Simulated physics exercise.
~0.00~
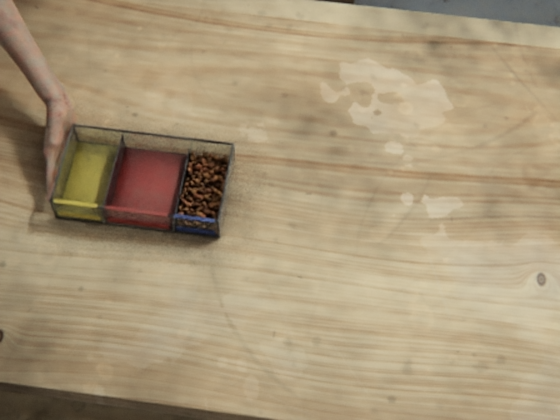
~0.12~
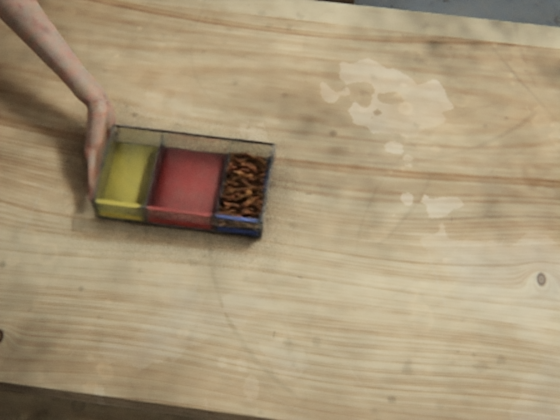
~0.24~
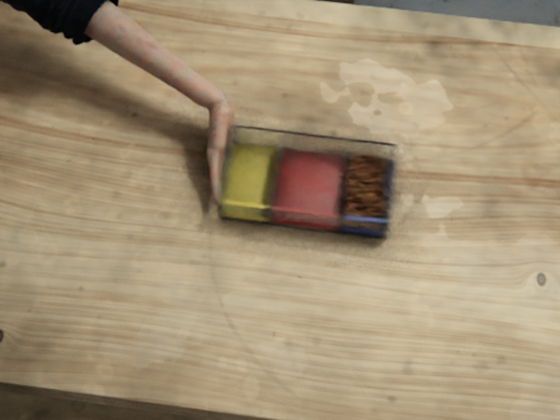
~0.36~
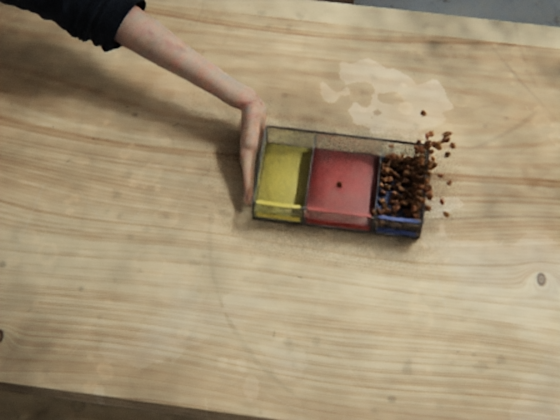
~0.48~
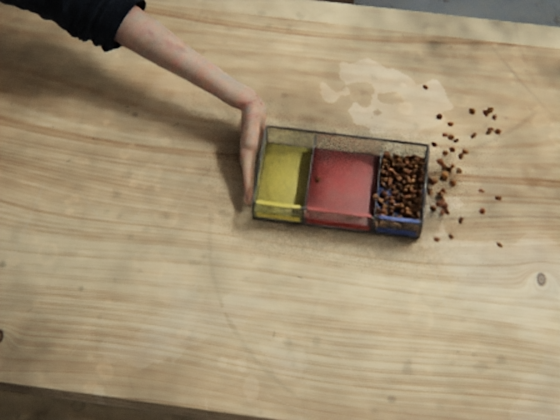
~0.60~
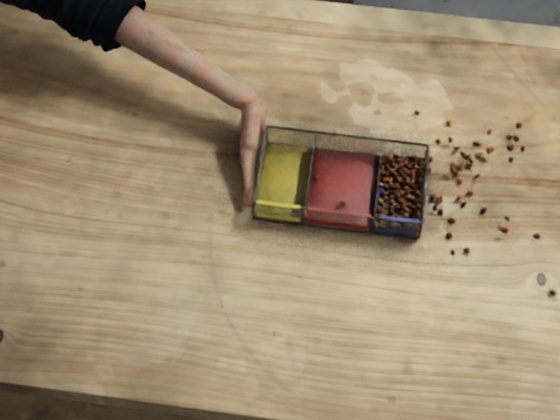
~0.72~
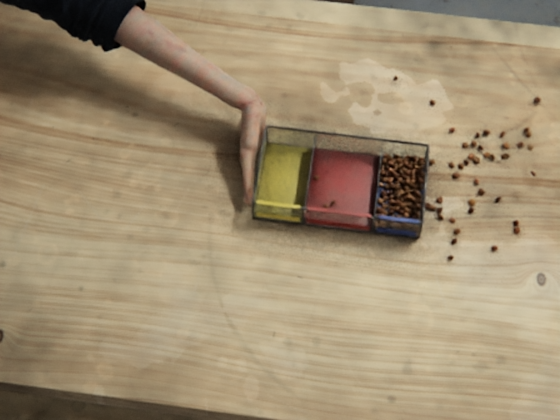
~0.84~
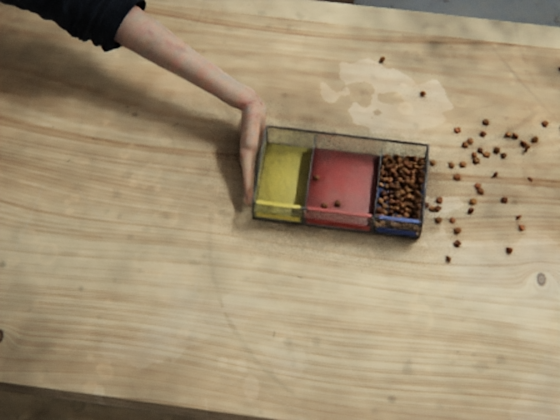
A divided tray pushed right by a hand stops abruptly, spilling some brown pieces.
